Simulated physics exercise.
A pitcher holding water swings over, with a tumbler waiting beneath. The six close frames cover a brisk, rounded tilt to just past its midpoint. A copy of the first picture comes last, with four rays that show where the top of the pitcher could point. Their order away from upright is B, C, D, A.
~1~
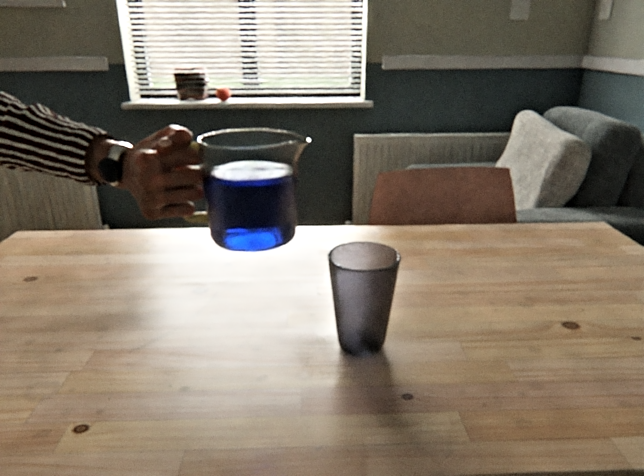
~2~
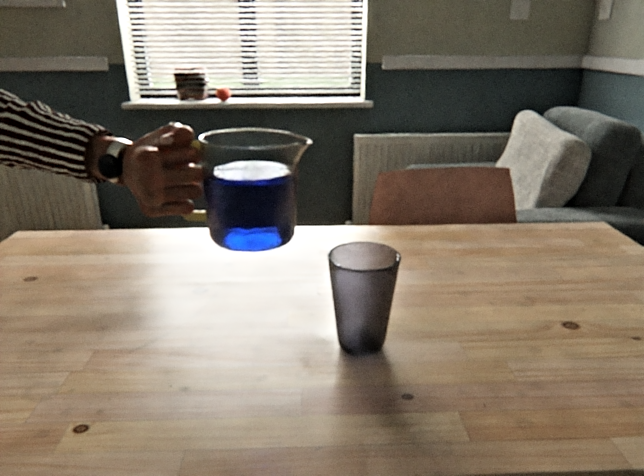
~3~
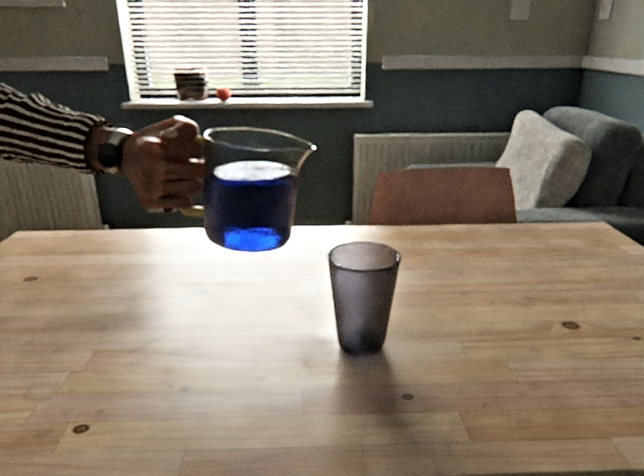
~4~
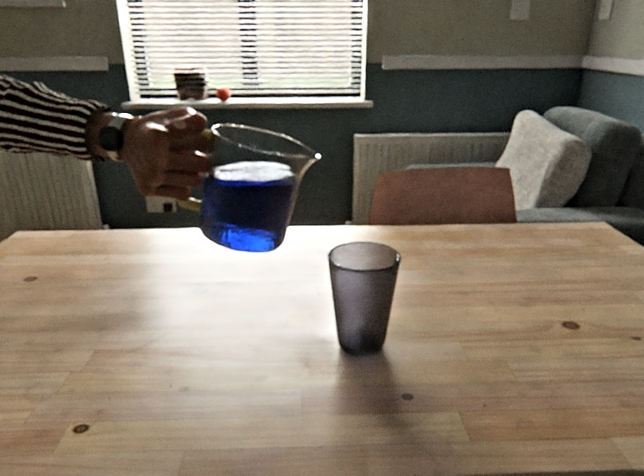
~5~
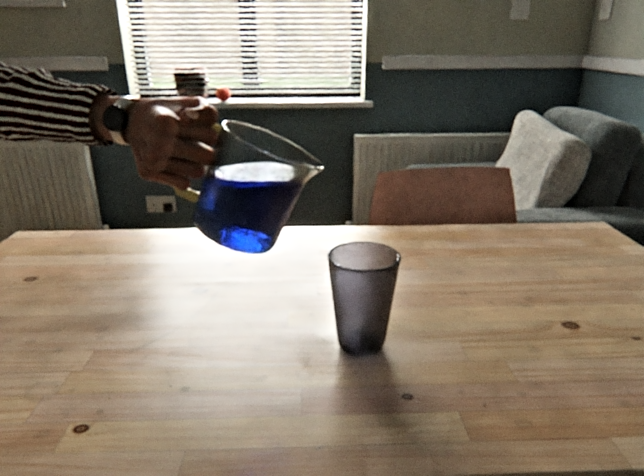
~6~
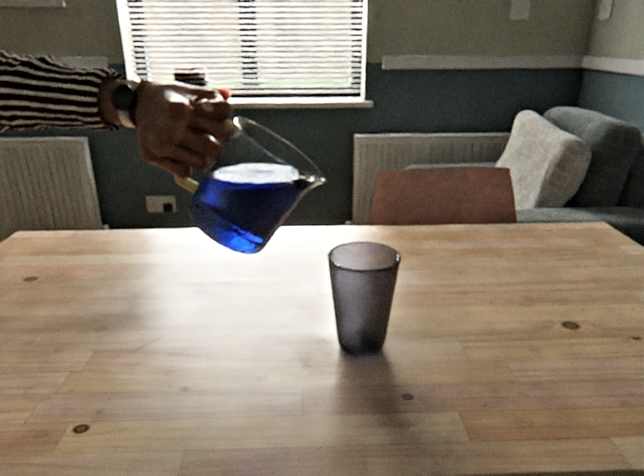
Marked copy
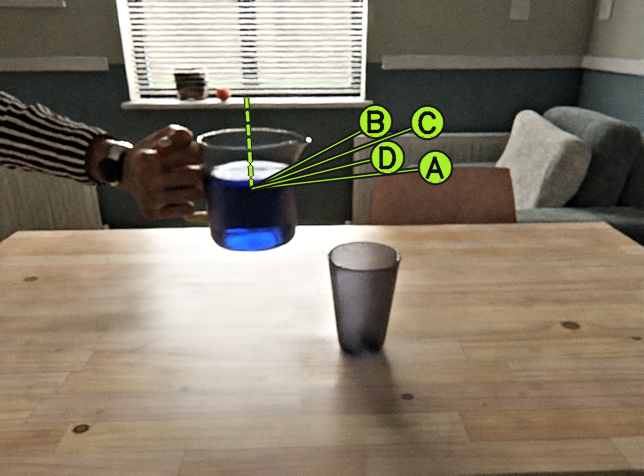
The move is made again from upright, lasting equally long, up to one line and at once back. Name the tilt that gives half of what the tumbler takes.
Use line B.
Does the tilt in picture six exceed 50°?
No, it does not.
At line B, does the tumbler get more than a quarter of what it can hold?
Yes, it does.
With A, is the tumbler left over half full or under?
Over.
In lime, A at (418, 169); B at (360, 131); C at (411, 128); D at (370, 160).
If A is chosen, the tumbler ends with about 87 % of what it can hold; 7 % of the water is spilt.
If B is chosen, the tumbler ends with about 46 % of what it can hold.
If C is chosen, the tumbler ends with about 64 % of what it can hold.
If D is chosen, the tumbler ends with about 79 % of what it can hold.
